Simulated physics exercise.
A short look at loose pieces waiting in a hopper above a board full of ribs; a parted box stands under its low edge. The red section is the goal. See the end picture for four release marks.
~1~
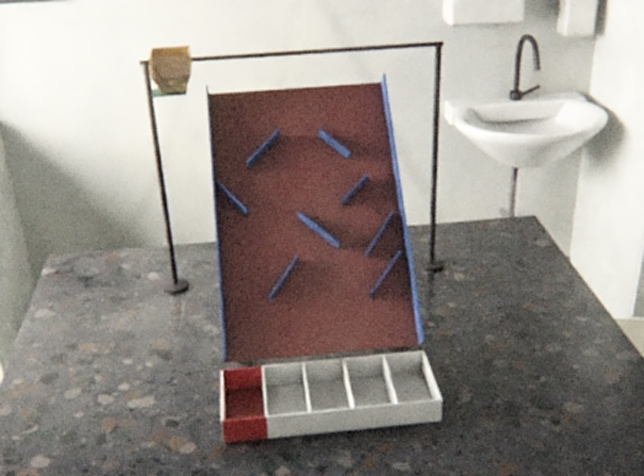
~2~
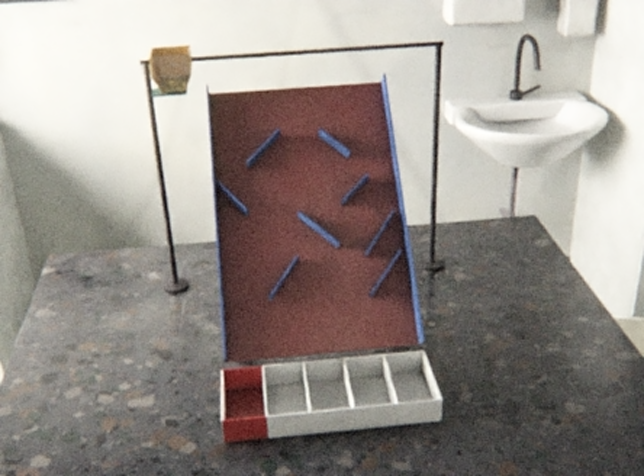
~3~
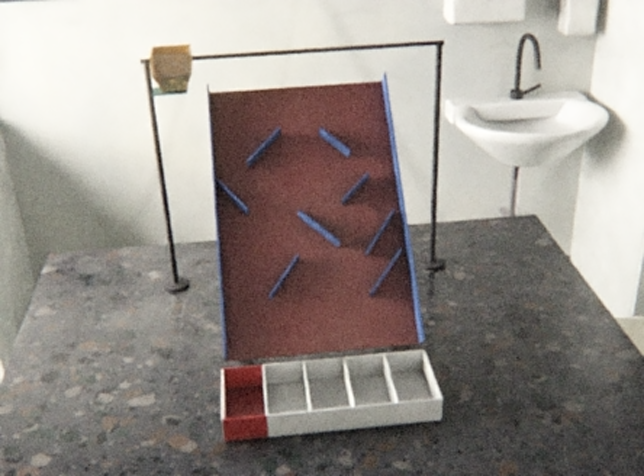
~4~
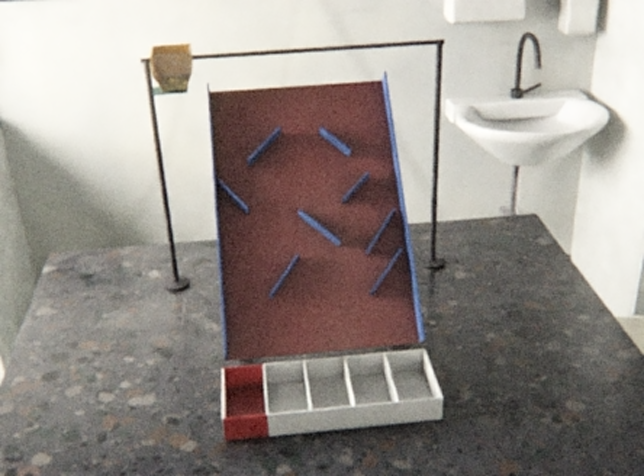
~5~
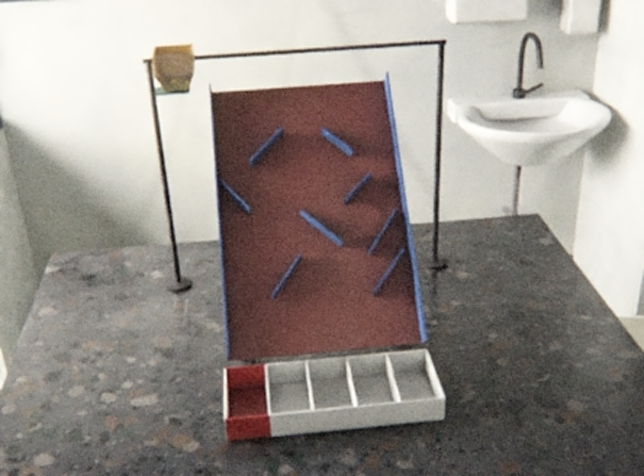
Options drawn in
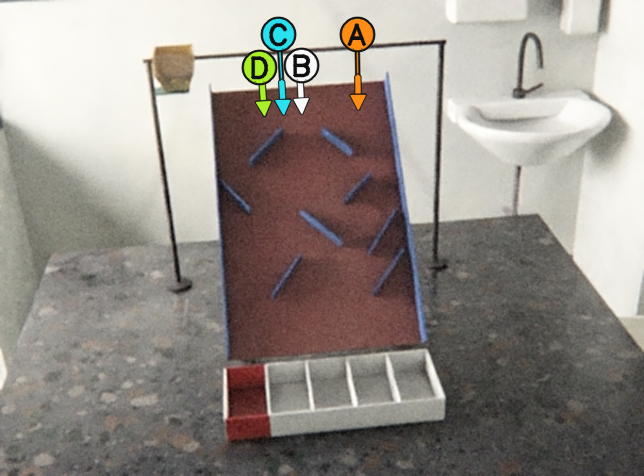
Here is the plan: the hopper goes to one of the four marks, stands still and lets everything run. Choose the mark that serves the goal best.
Best: D.
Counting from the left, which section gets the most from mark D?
It is the first one.
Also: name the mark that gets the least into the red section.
Mark A.
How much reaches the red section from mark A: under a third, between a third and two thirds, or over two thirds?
It is under a third.
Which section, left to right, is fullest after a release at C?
The first from the left.
On the marked copy, mark A meets the board at (358, 104); mark B meets the board at (301, 108); mark C meets the board at (283, 109); mark D meets the board at (264, 110).
For mark A, none in the red section, nearly all in other sections, a small part outside the box.
For mark B, about a third in the red section, about half in other sections, a small part outside the box.
For mark C, about half in the red section, about half in other sections.
For mark D, most in the red section, a small part in other sections.
